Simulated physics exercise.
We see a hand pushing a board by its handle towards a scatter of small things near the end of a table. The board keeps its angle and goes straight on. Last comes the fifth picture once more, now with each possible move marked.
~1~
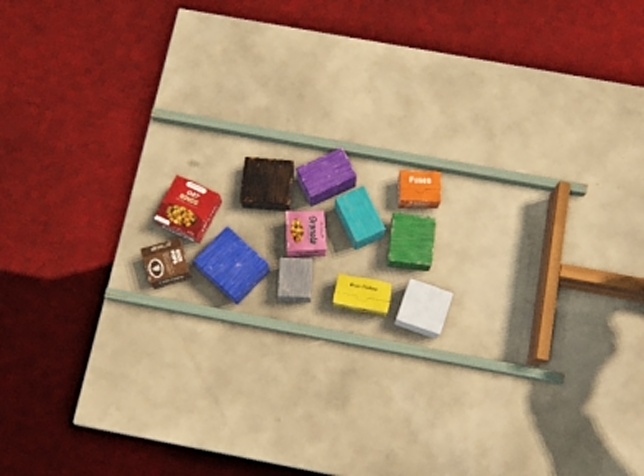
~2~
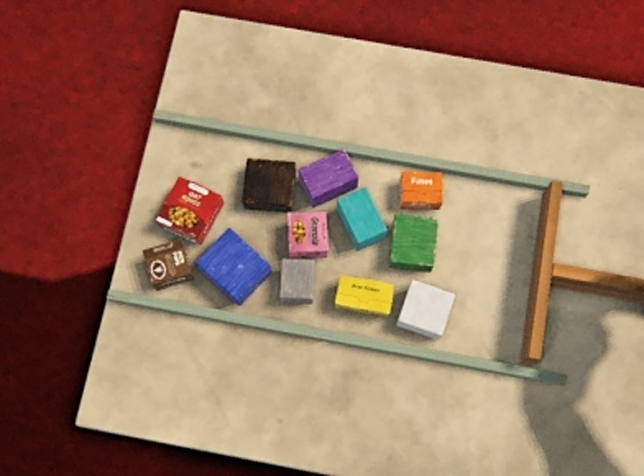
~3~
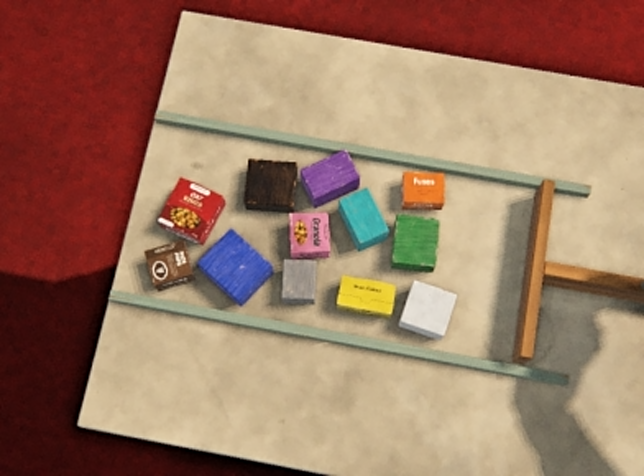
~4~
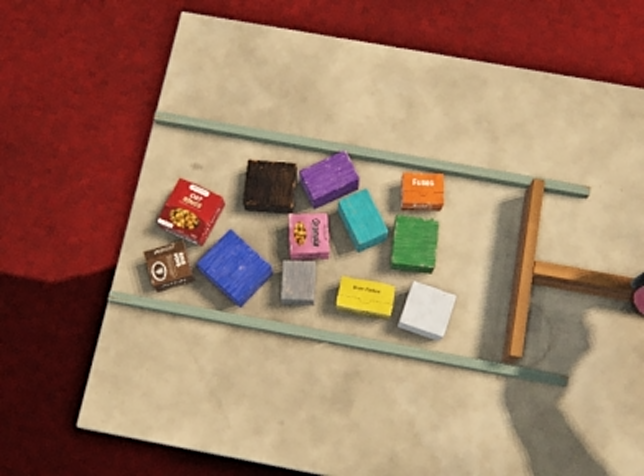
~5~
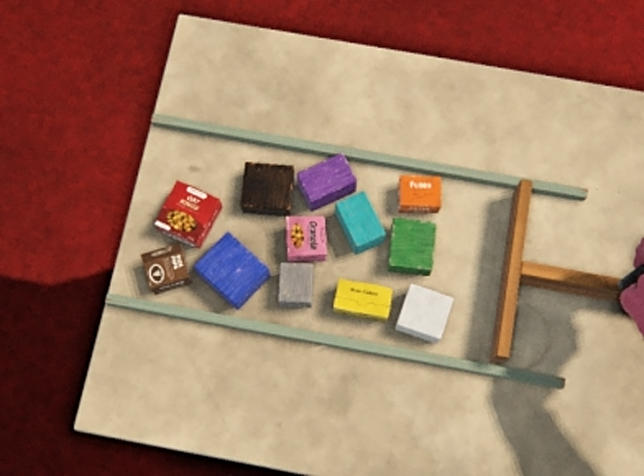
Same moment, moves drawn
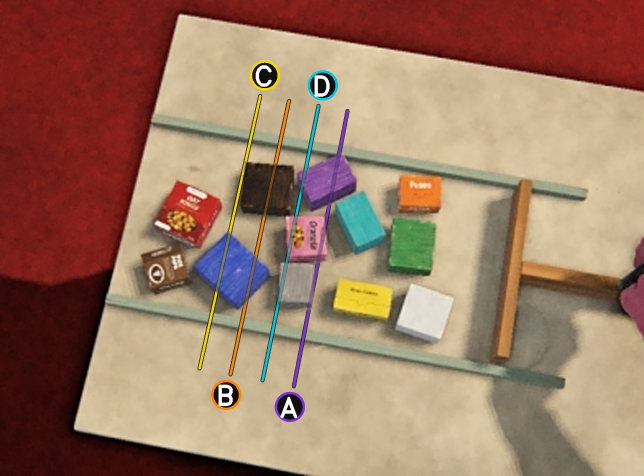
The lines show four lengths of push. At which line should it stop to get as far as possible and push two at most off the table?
At D, and not beyond.
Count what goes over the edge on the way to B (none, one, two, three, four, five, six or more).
In all, three.
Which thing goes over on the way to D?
The brown box goes over.
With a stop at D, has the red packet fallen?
By then, no.
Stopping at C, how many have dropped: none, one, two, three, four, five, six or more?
Five.
On the marked copy, A at (322, 243); B at (261, 232); C at (231, 227); D at (292, 238).
Following D. Soon after the start, board (436, 252); white block (394, 310); yellow packet (345, 297).
Later, board (355, 237); brown box (129, 271); red packet (176, 212).
In the end, board (296, 227); brown box over the edge; blue block (119, 269); one fallen.
As for the rest, A is within the limit but short; B drops three; C drops five.
